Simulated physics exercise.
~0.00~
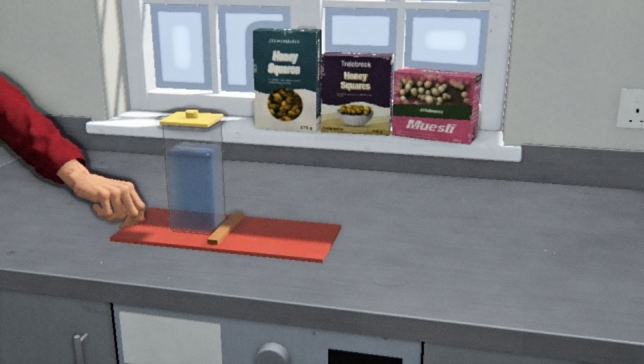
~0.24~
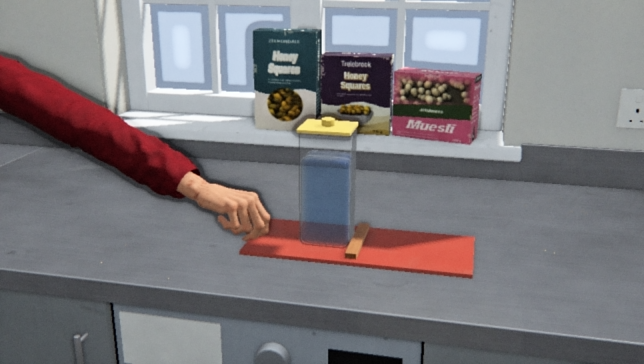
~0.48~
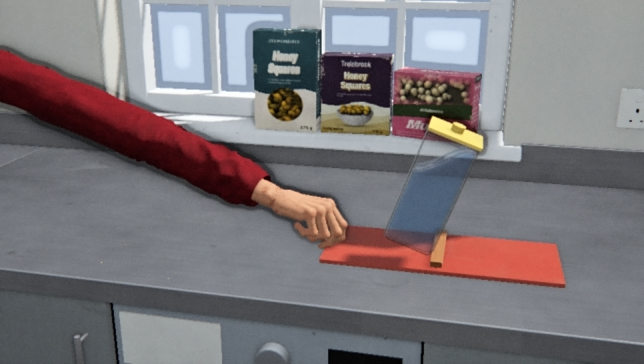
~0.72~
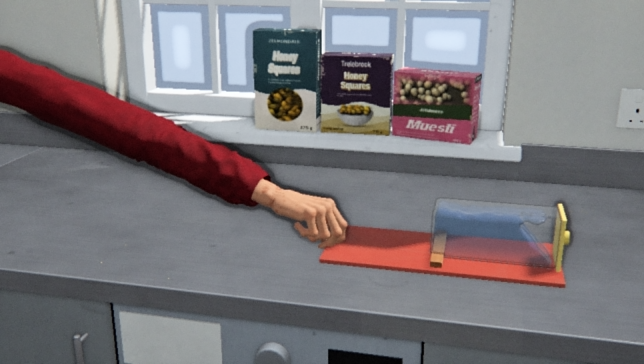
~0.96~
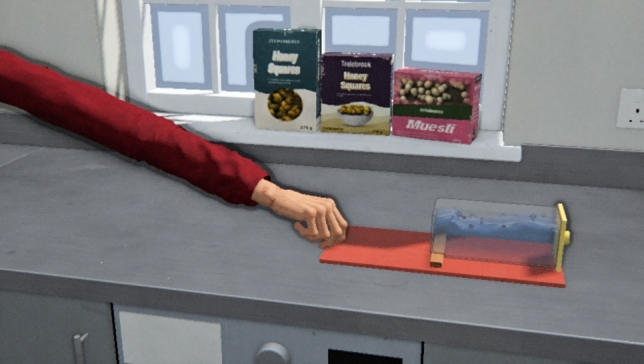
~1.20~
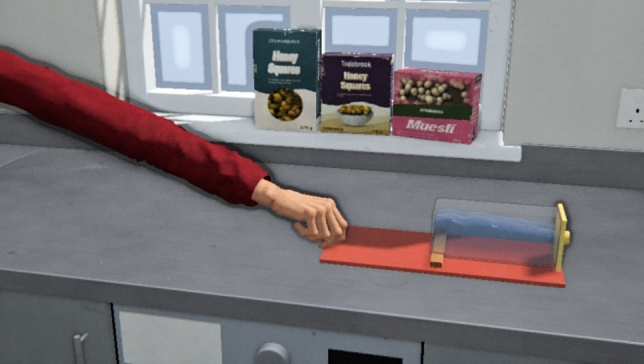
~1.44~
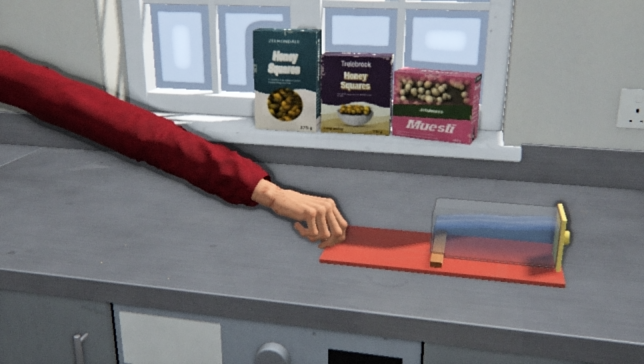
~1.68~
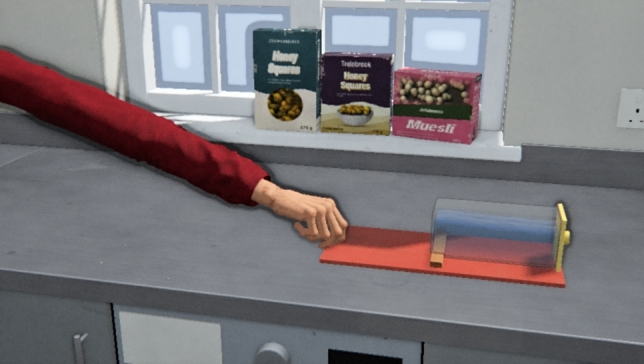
A clear container of blue liquid with a yellow cap rode rightward on a red board pushed along a grey counter by a red-sleeved arm, then tipped over a wooden strip as the board stopped, and ended lying on its side, the liquid settled.
